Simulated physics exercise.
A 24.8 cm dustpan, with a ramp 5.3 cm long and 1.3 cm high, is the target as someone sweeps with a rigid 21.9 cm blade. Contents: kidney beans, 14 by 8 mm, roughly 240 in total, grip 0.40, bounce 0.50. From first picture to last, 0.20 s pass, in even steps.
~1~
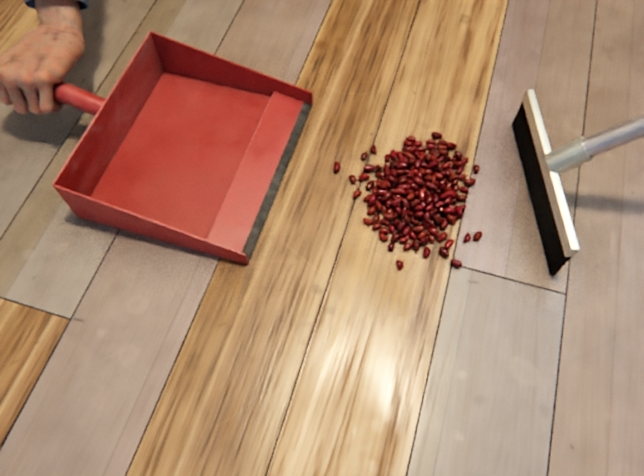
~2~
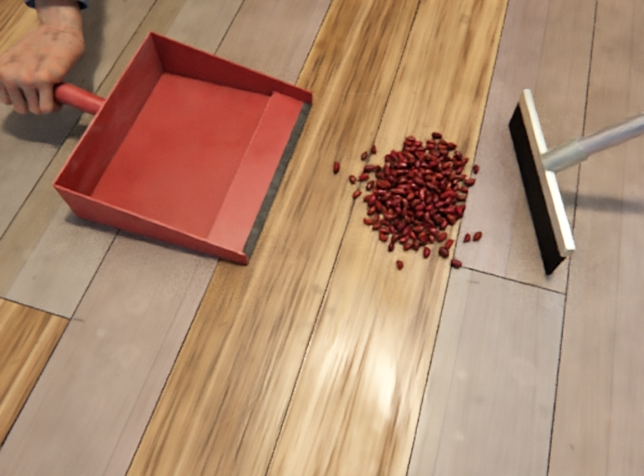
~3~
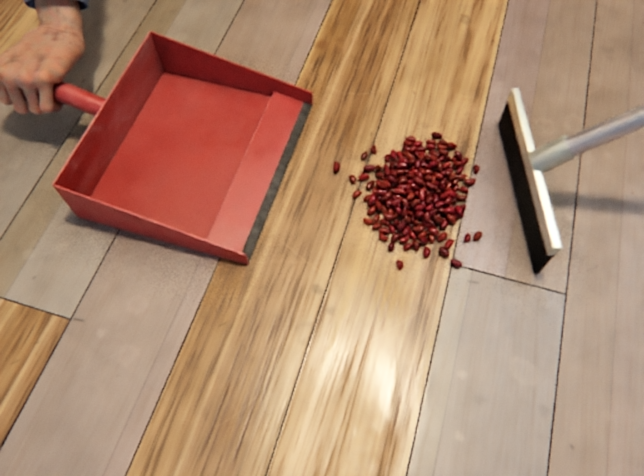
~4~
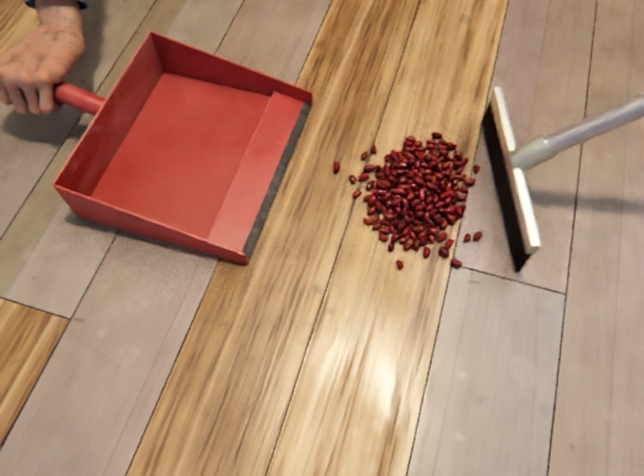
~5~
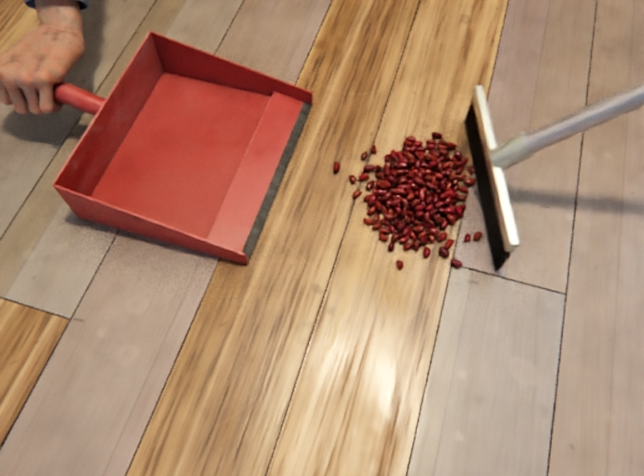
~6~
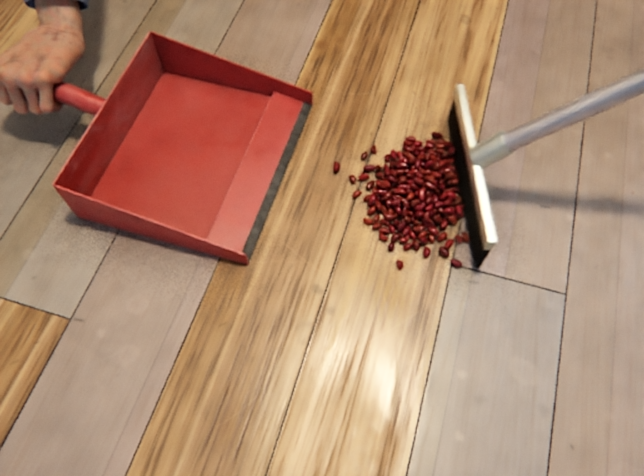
On a wood plank floor, a squeegee-like blade slides left into a pile of kidney beans while a hand holds a red dustpan still.
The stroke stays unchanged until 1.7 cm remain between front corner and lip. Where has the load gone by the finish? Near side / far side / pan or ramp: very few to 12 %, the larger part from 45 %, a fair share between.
Near side: Very few; far side: Very few; pan: A fair share.
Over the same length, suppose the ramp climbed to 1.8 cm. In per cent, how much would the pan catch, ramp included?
With that ramp, near 15 per cent.
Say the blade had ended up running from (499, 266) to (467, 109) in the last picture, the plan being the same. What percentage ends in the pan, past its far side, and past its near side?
That ends as pan 20, far 0, and near 15.
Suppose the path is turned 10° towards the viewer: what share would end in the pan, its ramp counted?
I'd expect close to 20 percent.
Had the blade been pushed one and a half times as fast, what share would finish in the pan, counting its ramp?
About 30 %.
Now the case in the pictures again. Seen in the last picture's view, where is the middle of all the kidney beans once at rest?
Approximately (295, 186) in the last picture.
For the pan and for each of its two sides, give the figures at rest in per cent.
Near: 5; far: 0; pan: 15 (percent).
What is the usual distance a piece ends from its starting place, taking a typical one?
That distance is around 16 cm.
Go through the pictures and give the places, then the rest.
Blade from (570, 251) to (528, 98), moved 0.0 cm, 0 of the pieces shifted so far; middle of the pieces at (417, 190); pan at (188, 154), in the first frame.
Blade from (566, 251) to (524, 98), moved 0.5 cm, 0 of the pieces shifted so far; middle of the pieces at (417, 190), in the second frame.
Blade from (553, 250) to (513, 97), moved 1.8 cm, 0 of the pieces shifted so far; middle of the pieces at (417, 190), in the third frame.
Blade from (532, 248) to (495, 96), moved 4.0 cm, 0 of the pieces shifted so far; middle of the pieces at (417, 190), in the fourth frame.
Blade from (511, 246) to (477, 95), moved 6.2 cm, 1 of the pieces shifted so far; middle of the pieces at (417, 190), in the fifth frame.
Blade from (489, 244) to (458, 93), moved 8.5 cm, 33 of the pieces shifted so far; middle of the pieces at (417, 190); pan at (188, 154), in the sixth frame.
Then, 0.16 s after the last picture, middle of the blade 13 cm from the lip; 0 % over the lip, far side 0 %, near side 0 %.
Then, 0.27 s after the last picture, middle of the blade 7 cm from the lip; 0 % over the lip, far side 0 %, near side 0 %.
Then, 0.51 s after the last picture, middle of the blade 5 cm from the lip; 15 % over the lip, far side 0 %, near side 5 %.
In the end, near side 5 %, far side 0 %, pan 15 %, in front of the lip or behind the blade 80 %.
